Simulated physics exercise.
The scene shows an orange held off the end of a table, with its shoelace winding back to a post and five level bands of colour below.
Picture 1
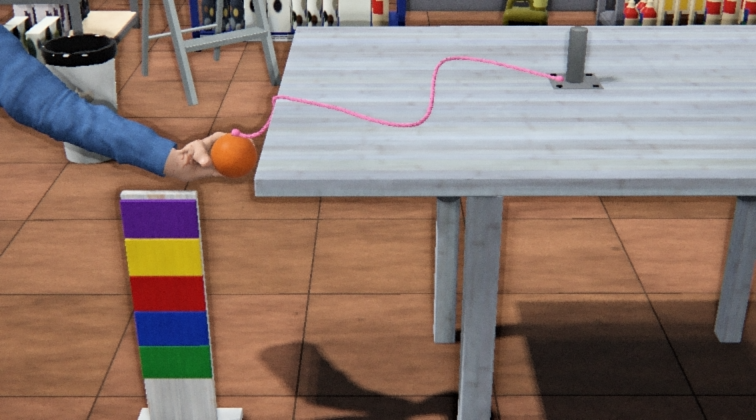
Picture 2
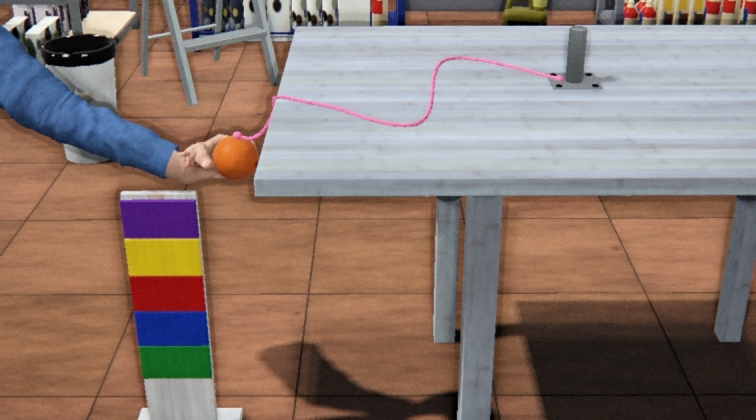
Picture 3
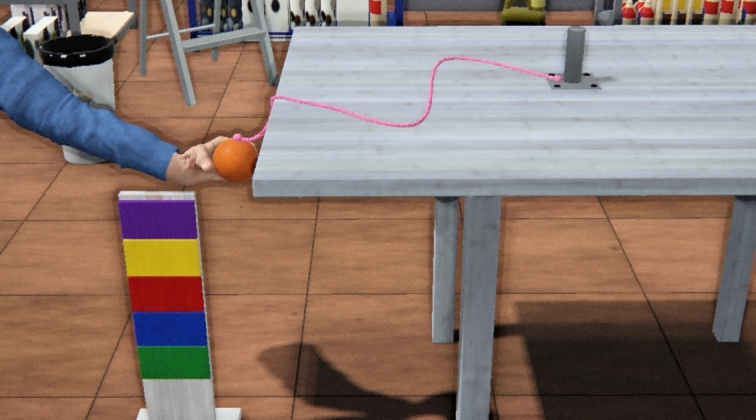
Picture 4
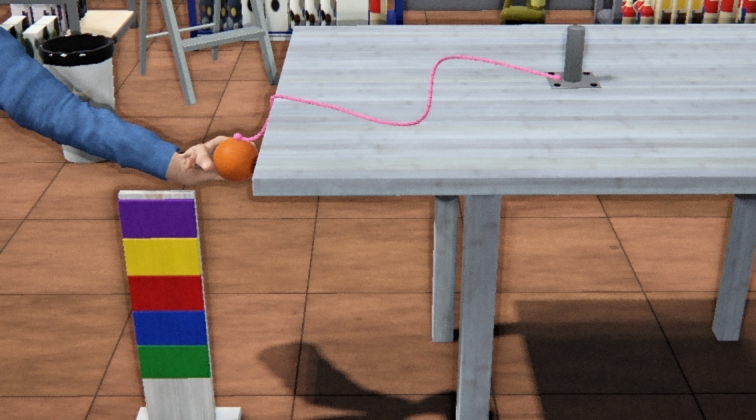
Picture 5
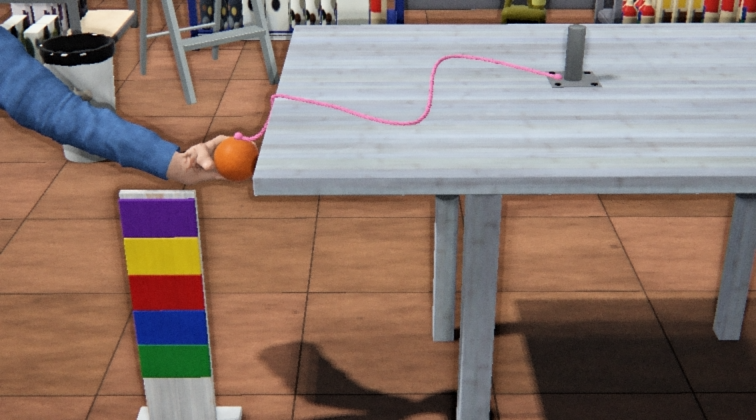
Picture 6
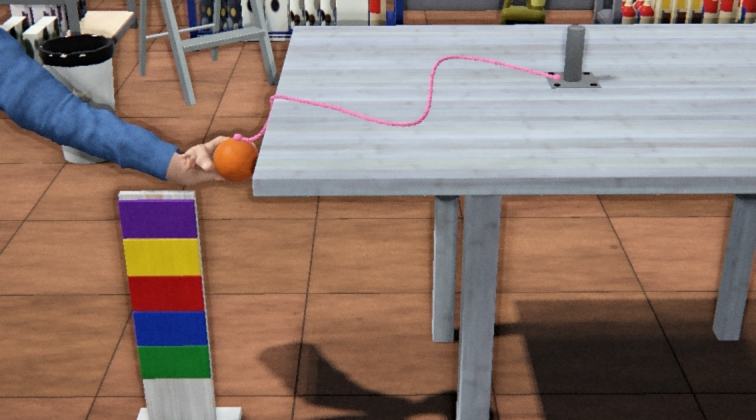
A hand holds an orange ball on a pink cord beside the table, barely moving.
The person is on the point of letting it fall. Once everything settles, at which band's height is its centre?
Its centre settles level with the green band.
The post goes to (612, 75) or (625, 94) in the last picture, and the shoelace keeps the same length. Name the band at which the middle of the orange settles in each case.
Trial 1 - blue; trial 2 - blue.
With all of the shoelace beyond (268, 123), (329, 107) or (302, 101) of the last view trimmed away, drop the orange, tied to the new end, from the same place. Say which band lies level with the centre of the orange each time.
Lab note - try 1: Blue; try 2: Yellow; try 3: Red.
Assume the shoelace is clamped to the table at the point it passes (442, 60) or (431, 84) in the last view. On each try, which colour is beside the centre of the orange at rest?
Each in turn comes out as blue, red.
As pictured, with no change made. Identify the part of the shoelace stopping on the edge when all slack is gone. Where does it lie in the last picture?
The point at (429, 104).
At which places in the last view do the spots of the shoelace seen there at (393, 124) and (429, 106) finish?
(281, 159) for the first, (278, 97) for the second.
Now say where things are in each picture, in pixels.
The first picture shows orange (234, 156); purple (160, 221); yellow (164, 258); red (168, 295); blue (172, 330); green (175, 363).
The second picture shows orange (236, 158); shoelace through (519, 69) (440, 63) (433, 93) (403, 126) (314, 103).
The third picture shows orange (236, 160).
The fourth picture shows orange (236, 160); shoelace through (517, 68) (439, 63) (431, 92) (401, 125) (312, 103).
The fifth picture shows orange (237, 159).
The sixth picture shows orange (236, 160); shoelace through (517, 68) (439, 63) (431, 92) (401, 125) (312, 103).
Soon after, orange near (251, 316); level with blue.
After that, orange near (307, 331); level with green.
And then, orange near (287, 346); level with green.
In the end, orange near (293, 345); level with green. The green one.
